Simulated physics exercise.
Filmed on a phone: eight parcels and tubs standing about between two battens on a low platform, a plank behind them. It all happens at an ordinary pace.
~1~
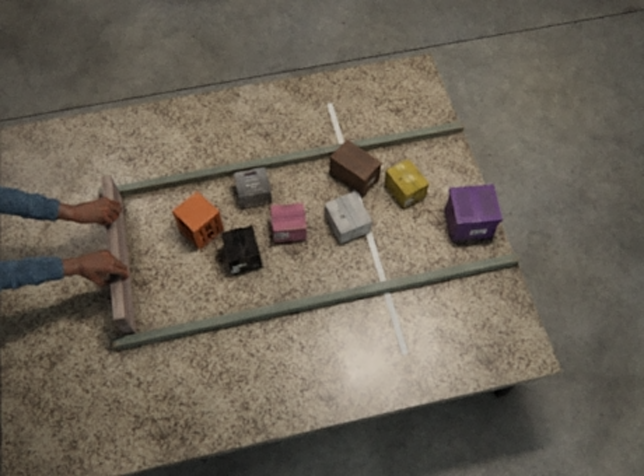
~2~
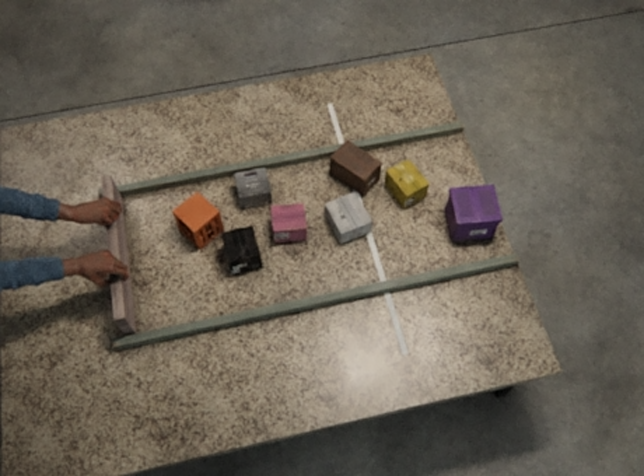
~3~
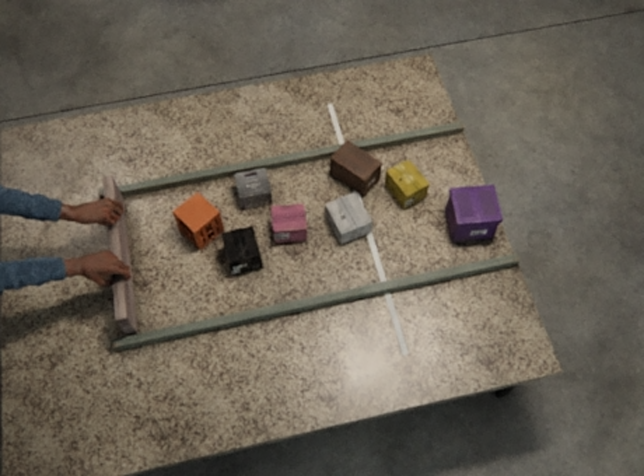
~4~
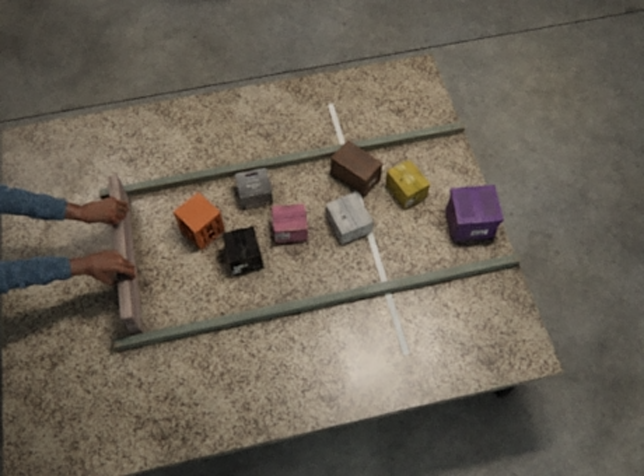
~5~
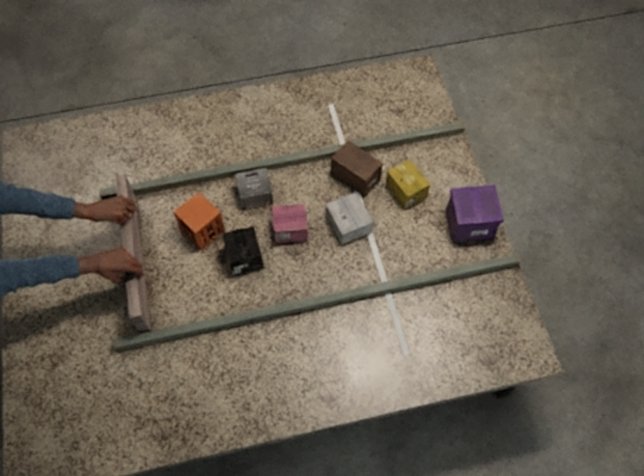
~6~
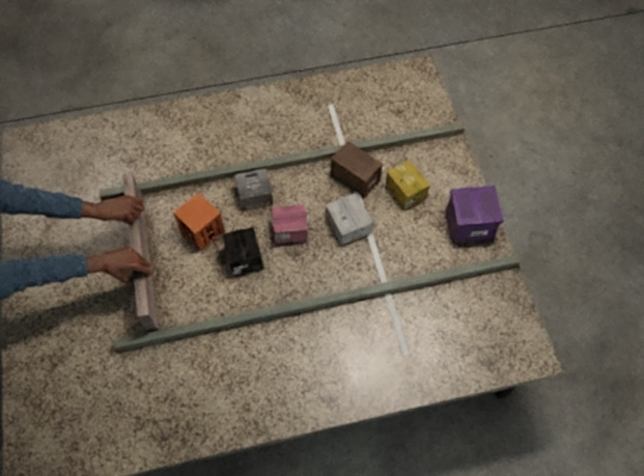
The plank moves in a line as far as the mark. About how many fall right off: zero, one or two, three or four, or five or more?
The number that fall off is zero.
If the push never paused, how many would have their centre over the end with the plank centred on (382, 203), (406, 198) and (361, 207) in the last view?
Past the end: 0, 1 and 0.
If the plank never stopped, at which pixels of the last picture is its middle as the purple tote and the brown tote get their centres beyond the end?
Its middle is around (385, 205) and around (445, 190).
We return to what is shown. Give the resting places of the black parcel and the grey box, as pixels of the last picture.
The black parcel stops around (385, 223); the grey box around (368, 169).
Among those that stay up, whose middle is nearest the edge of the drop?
It is the purple tote.
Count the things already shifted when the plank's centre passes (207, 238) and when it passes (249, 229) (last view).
At the one place 1, at the other 4.
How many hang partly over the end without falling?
Overhanging: 1.
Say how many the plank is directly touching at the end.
In contact: 3.
A little later, none off yet; purple tote at rest near (473, 215); yellow parcel at rest near (407, 185); brown tote at rest near (356, 170).
When it is over, the number that fall off is zero.
